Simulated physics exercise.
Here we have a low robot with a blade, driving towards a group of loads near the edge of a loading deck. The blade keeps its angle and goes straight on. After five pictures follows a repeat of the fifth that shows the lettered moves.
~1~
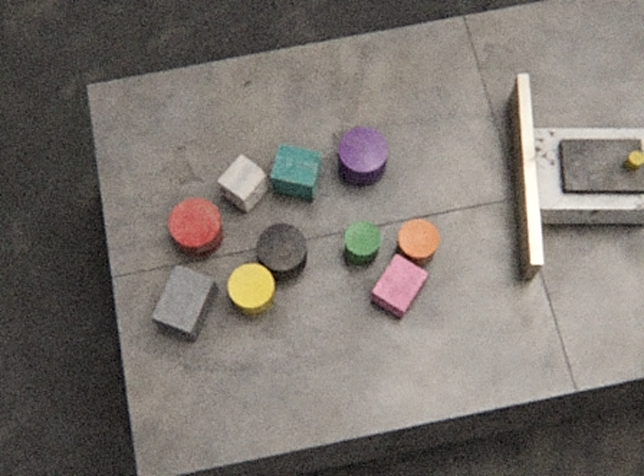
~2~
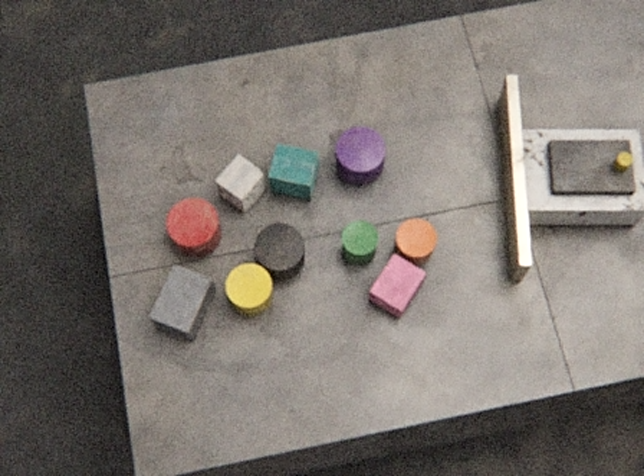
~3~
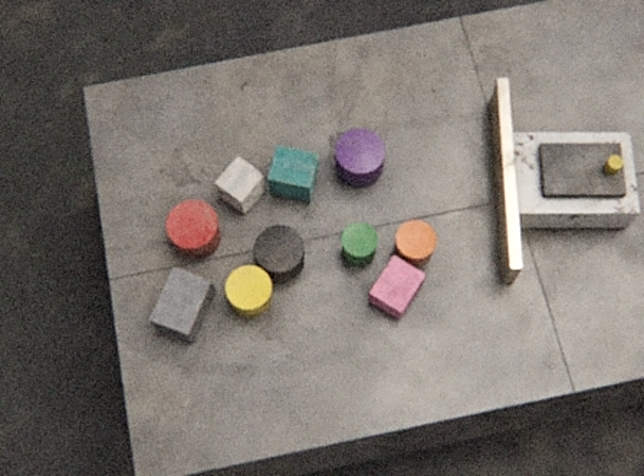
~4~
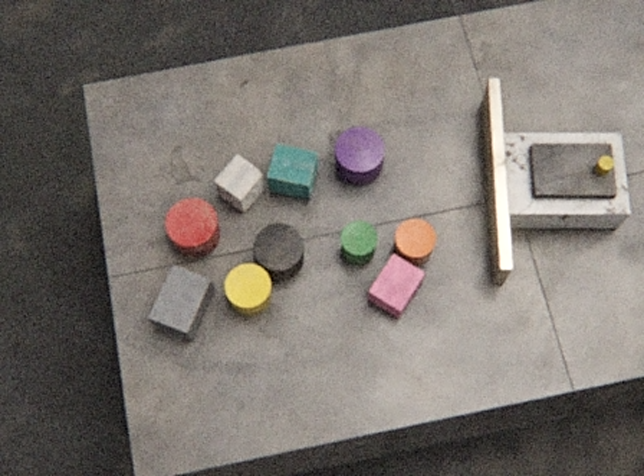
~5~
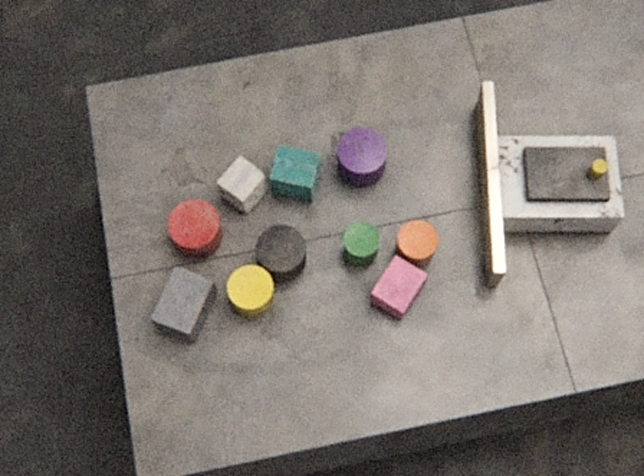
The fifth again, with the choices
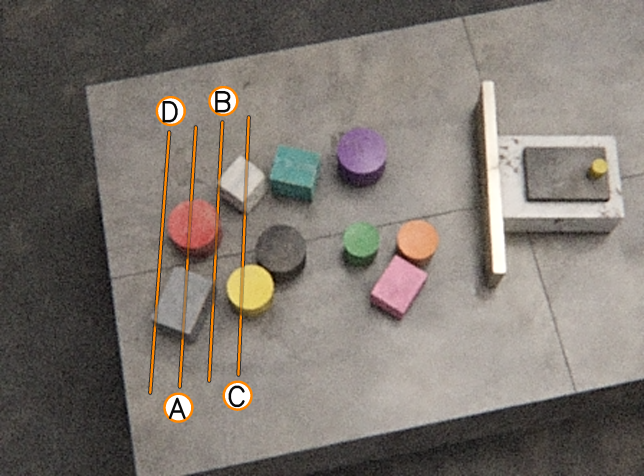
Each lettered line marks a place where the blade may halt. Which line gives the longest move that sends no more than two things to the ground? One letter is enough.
No third one falls up to A.
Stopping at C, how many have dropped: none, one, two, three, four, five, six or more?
By then, none.
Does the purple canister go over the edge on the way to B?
By then, no.
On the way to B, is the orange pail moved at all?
Yes.
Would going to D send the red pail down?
Yes.
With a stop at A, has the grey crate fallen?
Yes.
On the marked copy, A at (188, 250); B at (216, 245); C at (244, 240); D at (160, 256).
Taking A. A third of the way, robot (451, 195); pink crate (359, 296); purple canister (352, 159).
Two thirds of the way, robot (340, 216); grey crate (165, 305); red pail (162, 244).
When it is over, robot (254, 233); grey crate over the edge; yellow pail (121, 313); one fallen.
As for the rest, B is within the limit but short; C is within the limit but short; D drops three.
